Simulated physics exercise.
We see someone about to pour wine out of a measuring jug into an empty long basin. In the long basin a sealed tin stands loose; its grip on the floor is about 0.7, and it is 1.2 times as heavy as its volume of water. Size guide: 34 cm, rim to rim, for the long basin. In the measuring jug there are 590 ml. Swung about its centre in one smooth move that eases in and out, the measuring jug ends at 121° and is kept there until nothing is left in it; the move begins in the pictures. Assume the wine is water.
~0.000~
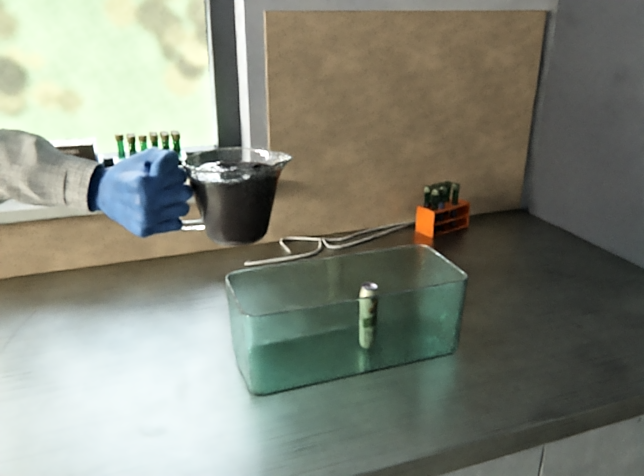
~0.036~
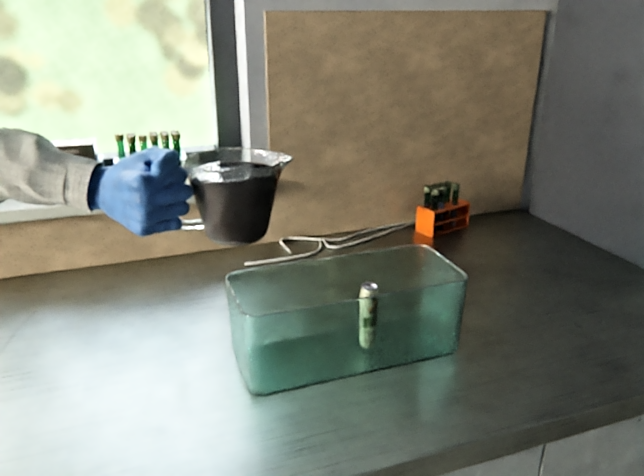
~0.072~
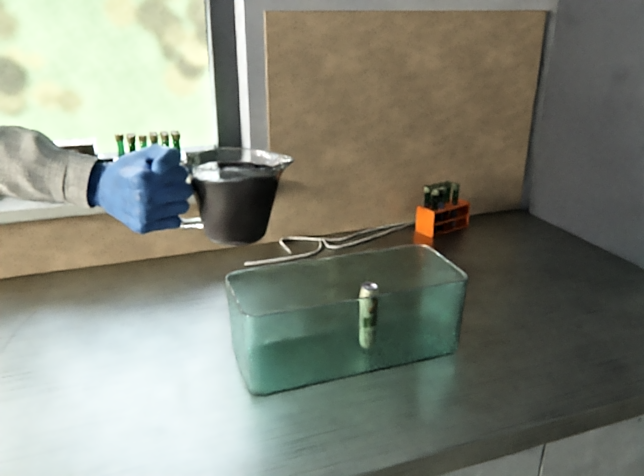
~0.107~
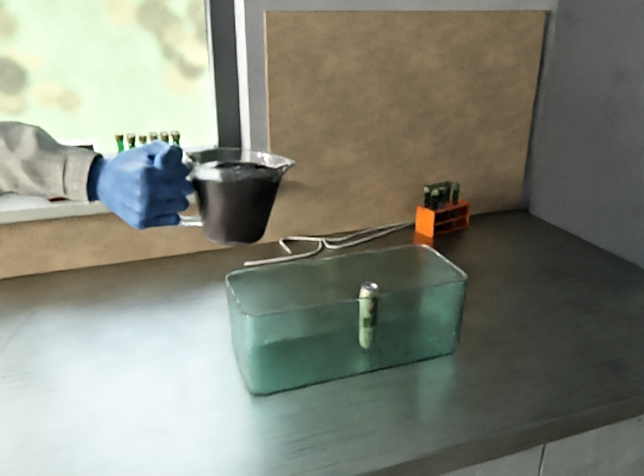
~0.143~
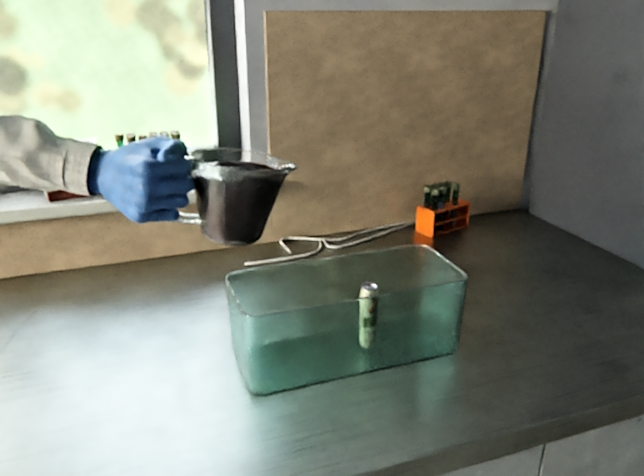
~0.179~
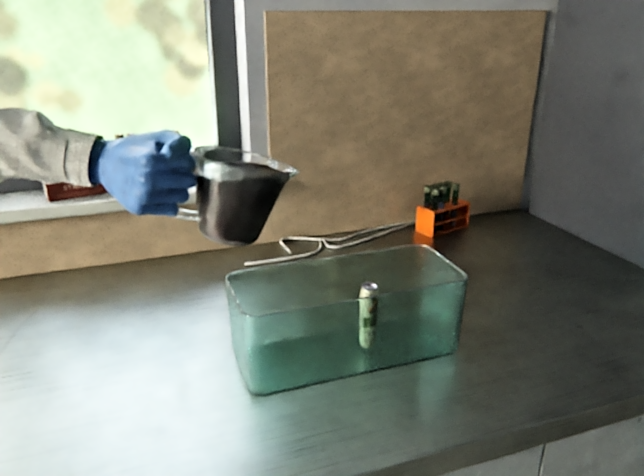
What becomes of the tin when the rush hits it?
It is not overturned.
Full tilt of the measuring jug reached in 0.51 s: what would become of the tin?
Then it holds its balance.
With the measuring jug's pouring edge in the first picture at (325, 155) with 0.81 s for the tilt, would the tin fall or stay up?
After that, the tin overturns.
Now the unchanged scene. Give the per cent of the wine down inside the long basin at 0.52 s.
At that time the basin holds about 18 per cent of the liquid.
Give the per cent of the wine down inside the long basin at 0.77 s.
That comes to about 94 percent.
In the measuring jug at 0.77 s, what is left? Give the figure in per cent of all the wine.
Close to 2 in a hundred.
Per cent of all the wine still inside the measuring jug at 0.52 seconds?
Portion remaining: Approx. 50 per cent.
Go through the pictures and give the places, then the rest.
In the first frame, tilt 0°; pouring edge (292, 156); surface from (189, 174) to (277, 167); the long basin's rim runs from (234, 295) to (447, 261); the tin's top is at (369, 289).
In the second frame, tilt 1°; pouring edge (292, 156); surface from (190, 174) to (277, 166).
In the third frame, tilt 2°; pouring edge (294, 158); surface from (190, 174) to (277, 167).
In the fourth frame, tilt 5°; pouring edge (295, 161); surface from (192, 173) to (279, 168).
In the fifth frame, tilt 9°; pouring edge (297, 165); surface from (194, 171) to (281, 170).
In the sixth frame, tilt 14°; pouring edge (299, 170); surface from (197, 172) to (285, 171).
Then, 0.52 s in, the tilt is 86° and 50 per cent is still to pour; the tin stands where it began.
Then, 0.77 s in, the tilt is 120° and 2 per cent is still to pour; the tin stands where it began.
Then, 1.03 s in, the tilt is 121° and 0 per cent is still to pour; the tin stands where it began.
Then, 1.31 s in, the tilt is 121° and 0 per cent is still to pour; the tin stands where it began.
Finally, the tin stands where it began.
